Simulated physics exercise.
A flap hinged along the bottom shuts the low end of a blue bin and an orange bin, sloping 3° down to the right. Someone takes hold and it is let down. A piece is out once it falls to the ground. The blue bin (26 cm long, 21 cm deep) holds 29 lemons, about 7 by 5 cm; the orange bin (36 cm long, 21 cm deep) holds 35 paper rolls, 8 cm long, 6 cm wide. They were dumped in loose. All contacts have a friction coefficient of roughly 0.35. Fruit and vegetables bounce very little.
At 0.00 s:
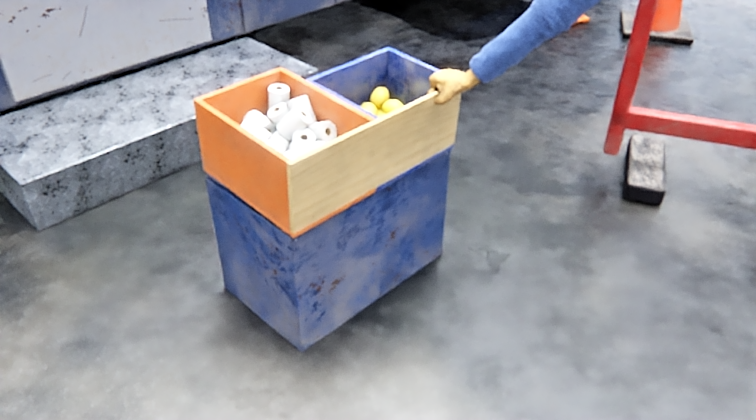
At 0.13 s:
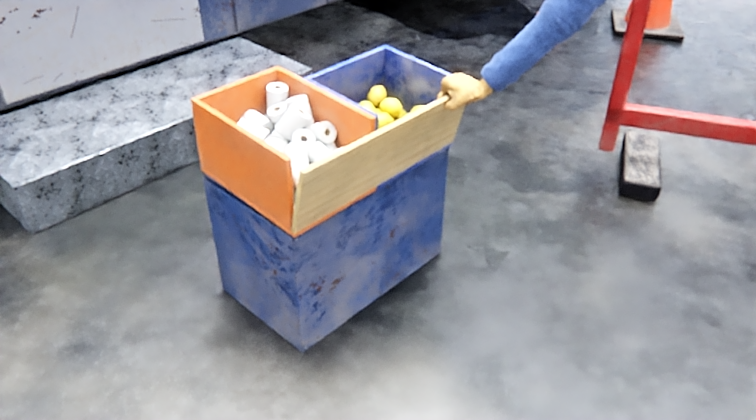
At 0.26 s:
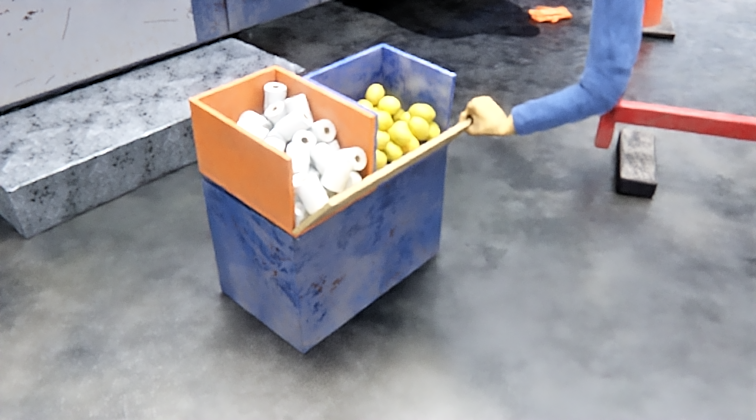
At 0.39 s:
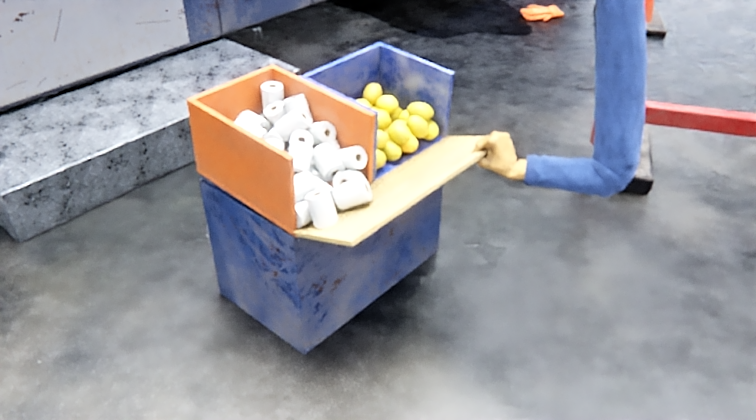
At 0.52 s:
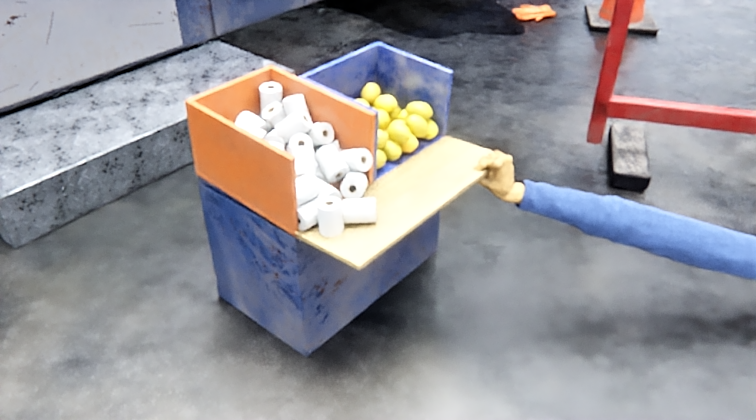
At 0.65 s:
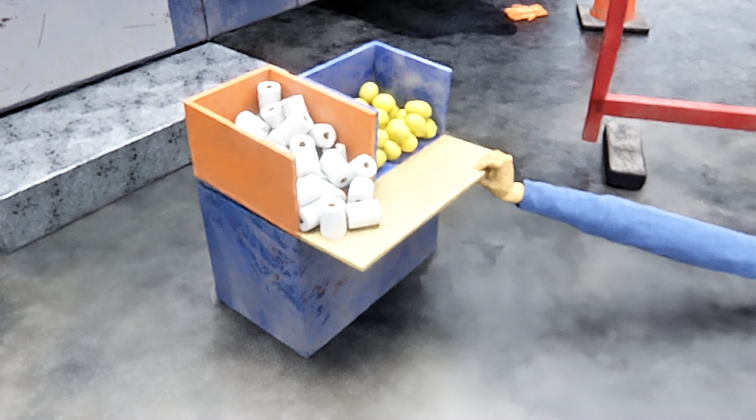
A blue-sleeved arm with a tan glove reaches in from the right over a scuffed blue block on a dark grey floor, seen from slightly above. On the block, an orange bin of white paper rolls sits left of a blue bin of yellow lemons, behind one pale wooden flap. The hand lowers the flap outward until it lies nearly flat, and rolls slide onto it while the lemons shift forward slightly.
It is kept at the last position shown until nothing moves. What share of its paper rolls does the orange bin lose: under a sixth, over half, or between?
It sheds less than a sixth of them.
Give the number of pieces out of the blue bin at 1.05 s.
About: Blue bin 0.
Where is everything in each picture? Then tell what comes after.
In the first frame (each is followed by its nearest rim corner in this view), orange bin, (289, 161); blue bin, (378, 118); the flap has turned 0°; none has fallen clear.
Orange bin, (290, 159); the flap has turned 12°, in the second frame.
Orange bin, (291, 159); the flap has turned 38°, in the third frame.
Orange bin, (292, 158); the flap has turned 66°, in the fourth frame.
Orange bin, (293, 158); the flap has turned 84°, in the fifth frame.
Orange bin, (295, 158); blue bin, (378, 111); the flap has turned 85°; none has fallen clear, in the sixth frame.
After 1.05 s, blue bin 29 in, 0 out and orange bin 35 in, 0 out.
After 1.55 s, blue bin 29 in, 0 out and orange bin 35 in, 0 out.
After 2.26 s, blue bin 29 in, 0 out and orange bin 35 in, 0 out.
When it is over (at 3.16 s), blue bin 29 in, 0 out and orange bin 35 in, 0 out. Asked share, 0 of 35, 0 per cent.
